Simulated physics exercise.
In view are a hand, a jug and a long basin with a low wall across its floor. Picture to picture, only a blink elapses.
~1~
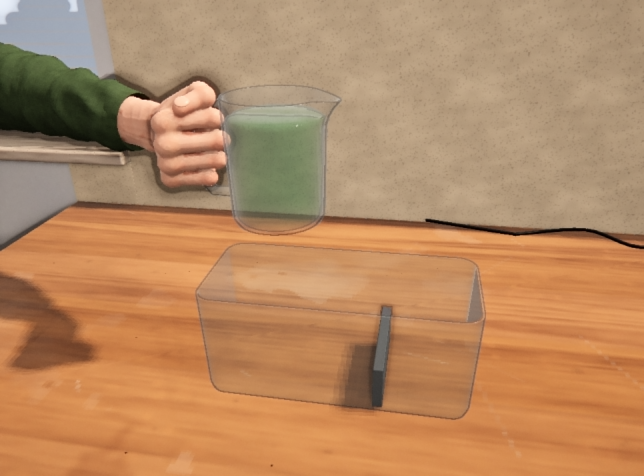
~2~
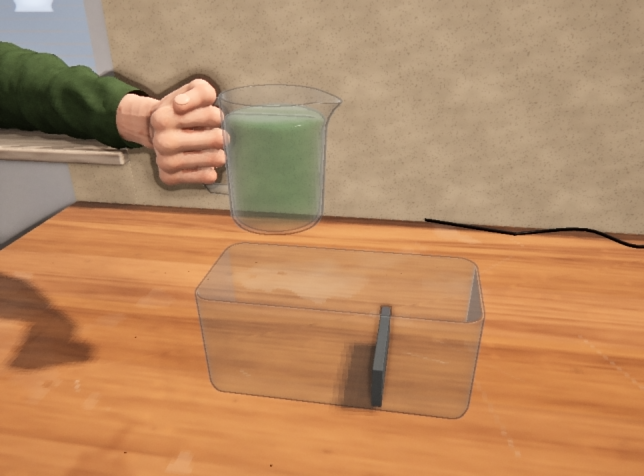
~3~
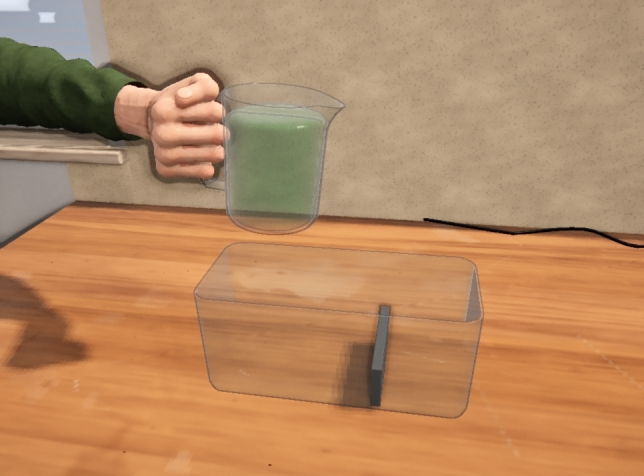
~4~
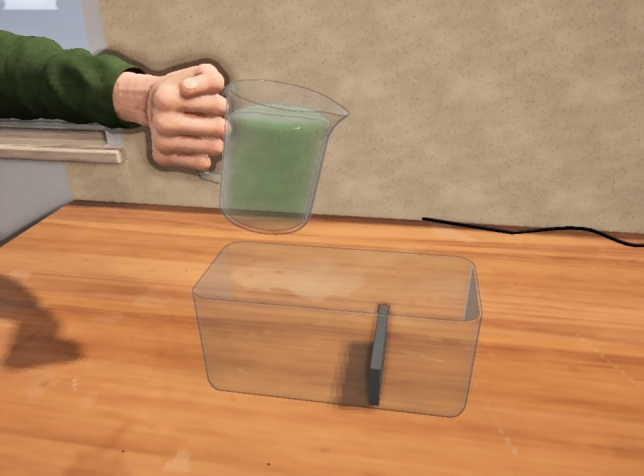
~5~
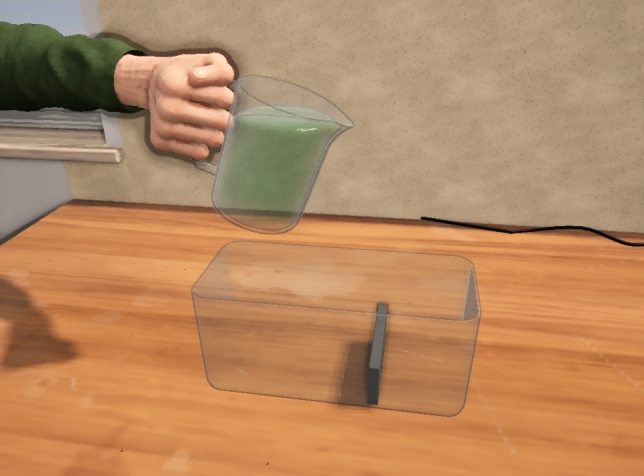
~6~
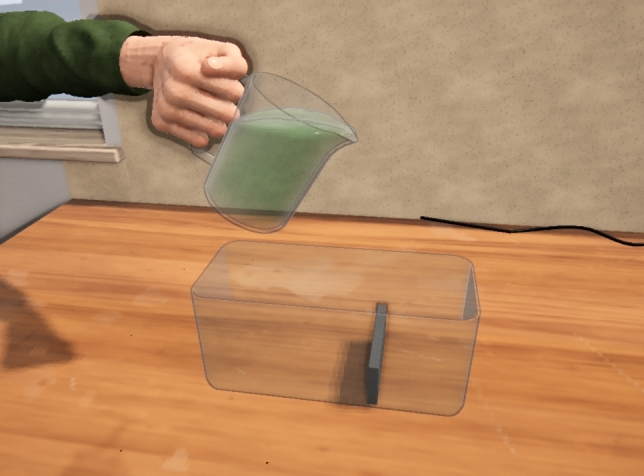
A hand in a green sleeve, reaching in from the left, grips a clear jug of green liquid above a wooden tabletop, seen from slightly above against a mottled beige wall. Below it sits a long transparent basin with a low dark wall across its floor, and a black cord lies behind at right. The hand steadily tilts the jug rightward, the liquid shifting toward its lip.
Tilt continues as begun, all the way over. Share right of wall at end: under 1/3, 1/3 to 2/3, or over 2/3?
Over 2/3.
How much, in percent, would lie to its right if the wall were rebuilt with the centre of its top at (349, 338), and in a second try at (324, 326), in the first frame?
90 per cent, then 95 per cent, roughly.
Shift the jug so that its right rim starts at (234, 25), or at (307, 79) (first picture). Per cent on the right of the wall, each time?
Close to 5 % for the first start and close to 50 % for the second.
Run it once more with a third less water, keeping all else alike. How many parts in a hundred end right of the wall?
It comes to near 85 per cent.
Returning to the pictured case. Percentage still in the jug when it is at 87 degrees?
Near 65 percent is still in there.
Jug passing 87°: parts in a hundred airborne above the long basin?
Estimated: 20 per cent or thereabouts.
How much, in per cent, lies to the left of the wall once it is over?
I'd say near 20 in a hundred.
A moment on, the jug is tipped on its side and 66 per cent is still to pour, 0 is left of the wall and 13 right of it.
Next, the jug is tipped right over and 21 per cent is still to pour, 5 is left of the wall and 56 right of it.
Then the jug is tipped right over and 4 per cent is still to pour, 13 is left of the wall and 78 right of it.
Later the jug is tipped right over and 0 per cent is still to pour, 16 is left of the wall and 82 right of it.
Finally, 21 per cent lies left of the wall, 78 right of it and 1 outside.
